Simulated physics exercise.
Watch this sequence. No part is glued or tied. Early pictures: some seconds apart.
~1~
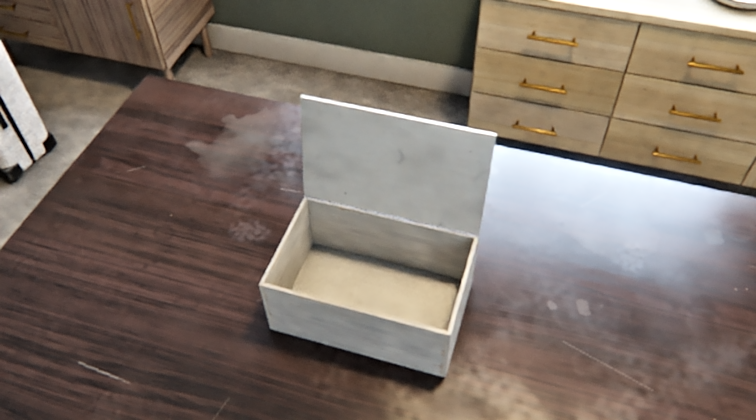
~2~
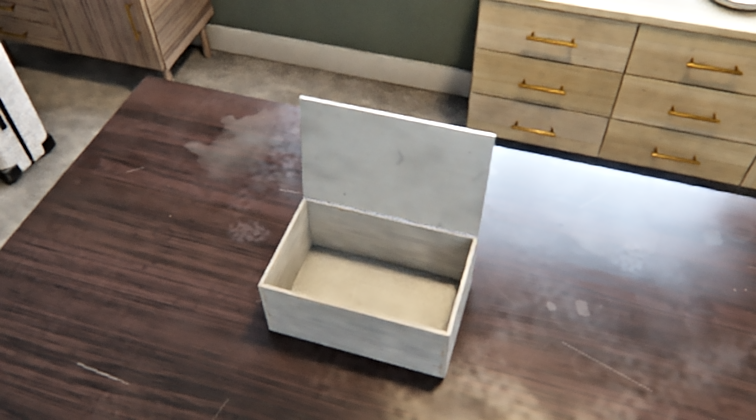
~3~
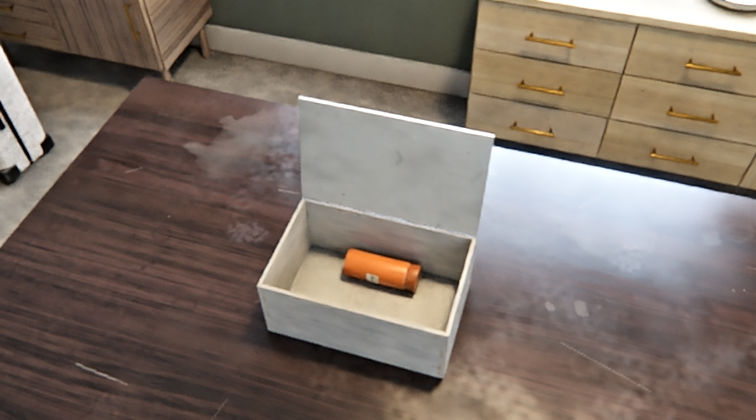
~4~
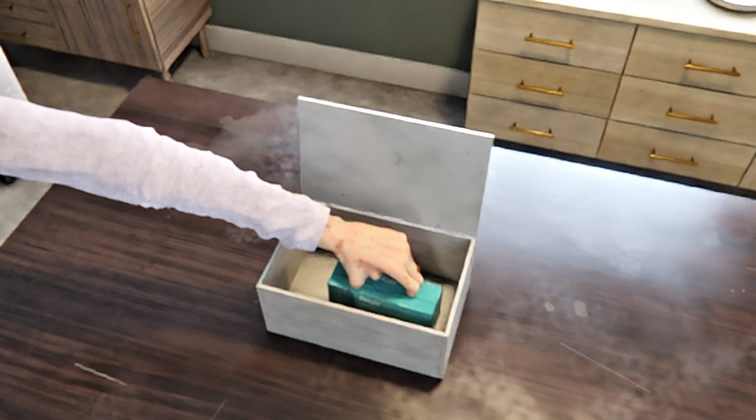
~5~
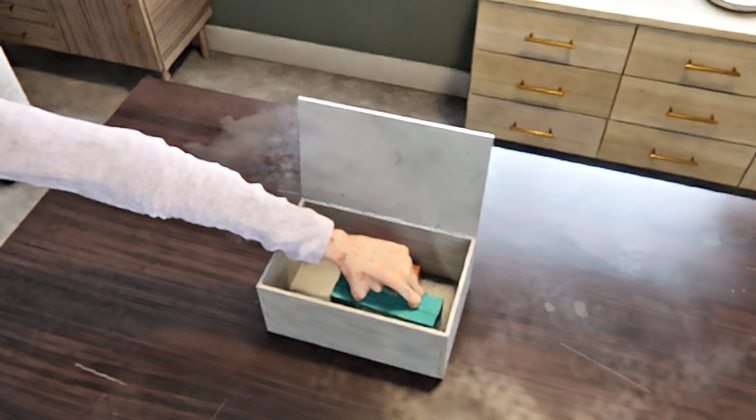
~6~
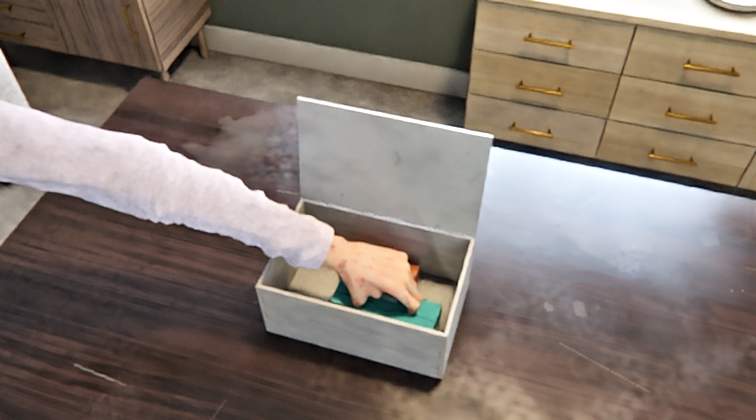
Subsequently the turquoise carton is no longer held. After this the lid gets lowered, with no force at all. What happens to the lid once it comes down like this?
The lid comes to rest on the rim.
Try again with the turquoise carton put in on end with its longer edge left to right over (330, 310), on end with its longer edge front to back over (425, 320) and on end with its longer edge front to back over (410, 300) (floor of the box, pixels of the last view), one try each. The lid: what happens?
With the first placement it can't come down; with the second it can't come down; with the third it can't come down.
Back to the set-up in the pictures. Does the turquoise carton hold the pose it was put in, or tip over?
Simply put, the turquoise carton remains unturned.
Then, 1.30 s after the last picture, lid 81° above the rim.
Then, 1.70 s after the last picture, lid 45° above the rim.
Then, 1.90 s after the last picture, lid 17° above the rim.
At rest, lid shut; both in place. Seen from the same camera at the end, turquoise carton near (386, 315).
